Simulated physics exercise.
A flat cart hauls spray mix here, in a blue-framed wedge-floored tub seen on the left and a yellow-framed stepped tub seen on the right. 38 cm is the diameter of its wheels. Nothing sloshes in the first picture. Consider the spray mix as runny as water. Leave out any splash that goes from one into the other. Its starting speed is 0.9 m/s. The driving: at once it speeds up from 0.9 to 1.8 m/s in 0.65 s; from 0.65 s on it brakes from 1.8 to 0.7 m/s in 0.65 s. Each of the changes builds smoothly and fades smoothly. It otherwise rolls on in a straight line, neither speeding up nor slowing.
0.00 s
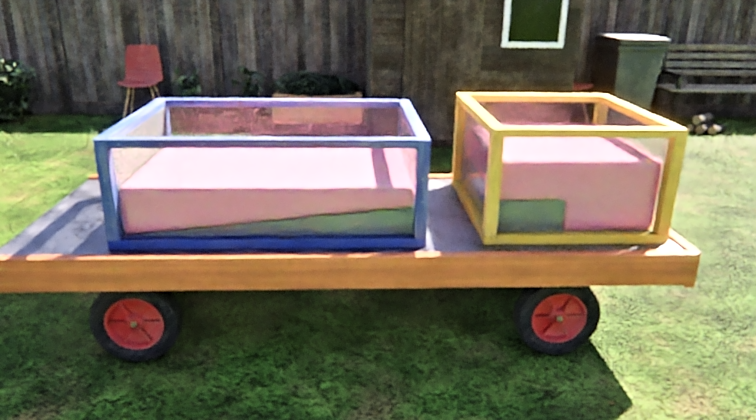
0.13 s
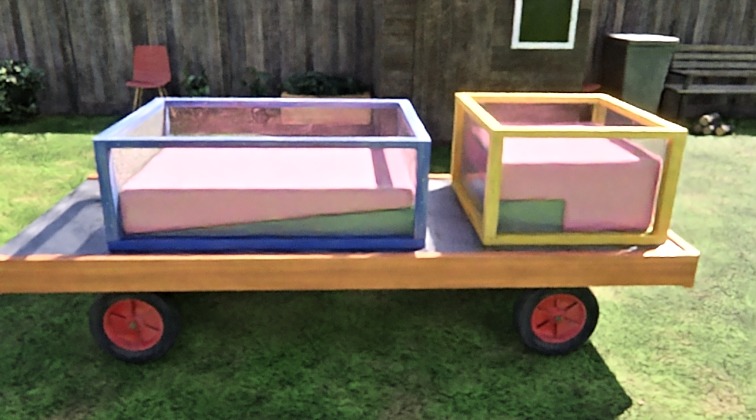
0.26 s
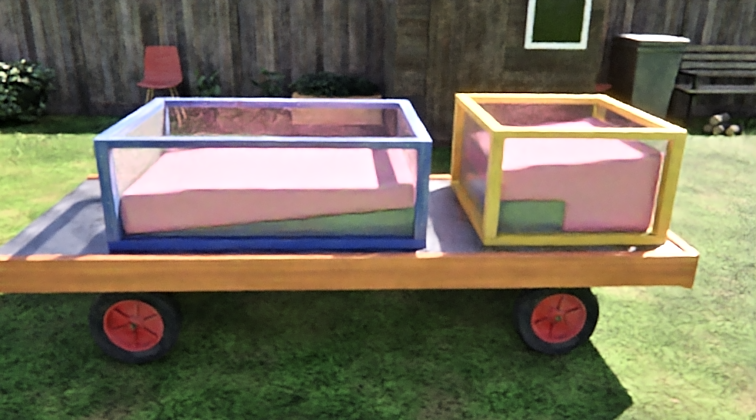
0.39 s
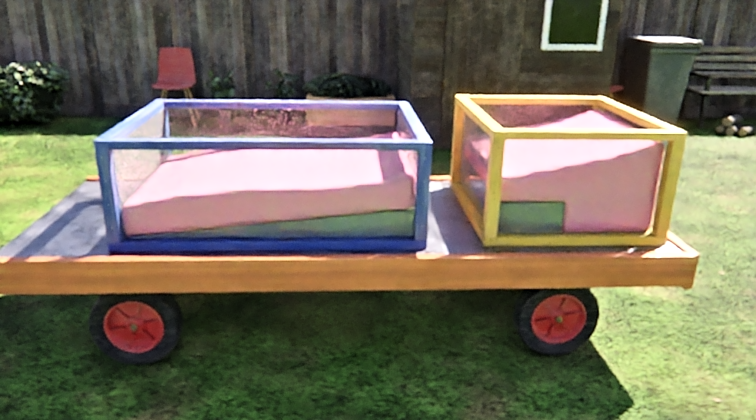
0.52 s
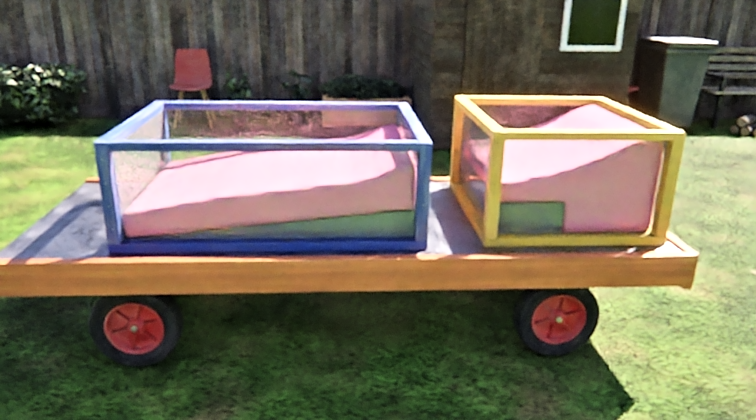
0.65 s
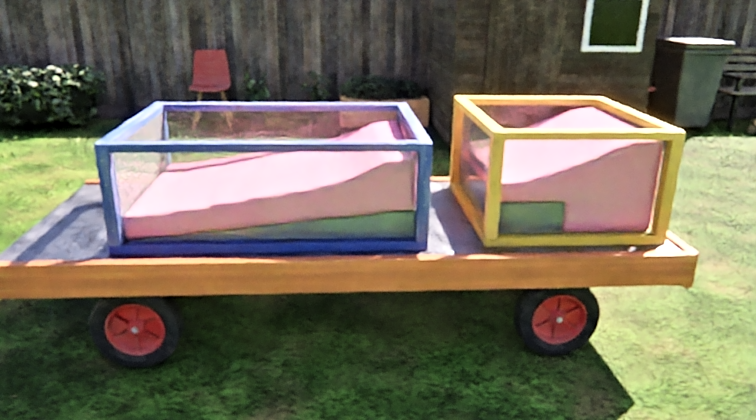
A flat wooden cart with red wheels rolls leftward across a sunny lawn, seen from the side by a camera that keeps level with it. It carries pink liquid in a blue-framed clear tub on the left and a yellow-framed one on the right, before a fence and red chair. The background slides right while the liquid, nearly level at first, sinks at the left and climbs at the right.
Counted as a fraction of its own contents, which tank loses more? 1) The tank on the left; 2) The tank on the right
The tank on the right.
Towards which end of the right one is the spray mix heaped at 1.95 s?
Result: At the rearward end.
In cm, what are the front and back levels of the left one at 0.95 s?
Front level 16 cm, back level 28 cm.
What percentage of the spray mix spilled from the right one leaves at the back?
About 0 per cent.
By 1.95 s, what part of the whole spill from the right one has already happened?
By then it's around 90 per cent.
By 0.95 s the left one has lost nothing (front 16 cm, back 28 cm); the right one has lost nothing (front 44 cm, back 24 cm).
By 1.45 s the left one has lost nothing (front 55 cm, back 14 cm); the right one has lost 5 per cent, over the front (front 35 cm, back 24 cm).
By 1.95 s the left one has lost nothing (front 21 cm, back 13 cm); the right one has lost 6 per cent, over the front (front 22 cm, back 38 cm).
By 4.28 s the left one has lost nothing; the right one has lost 6 per cent, over the front, a little elsewhere.
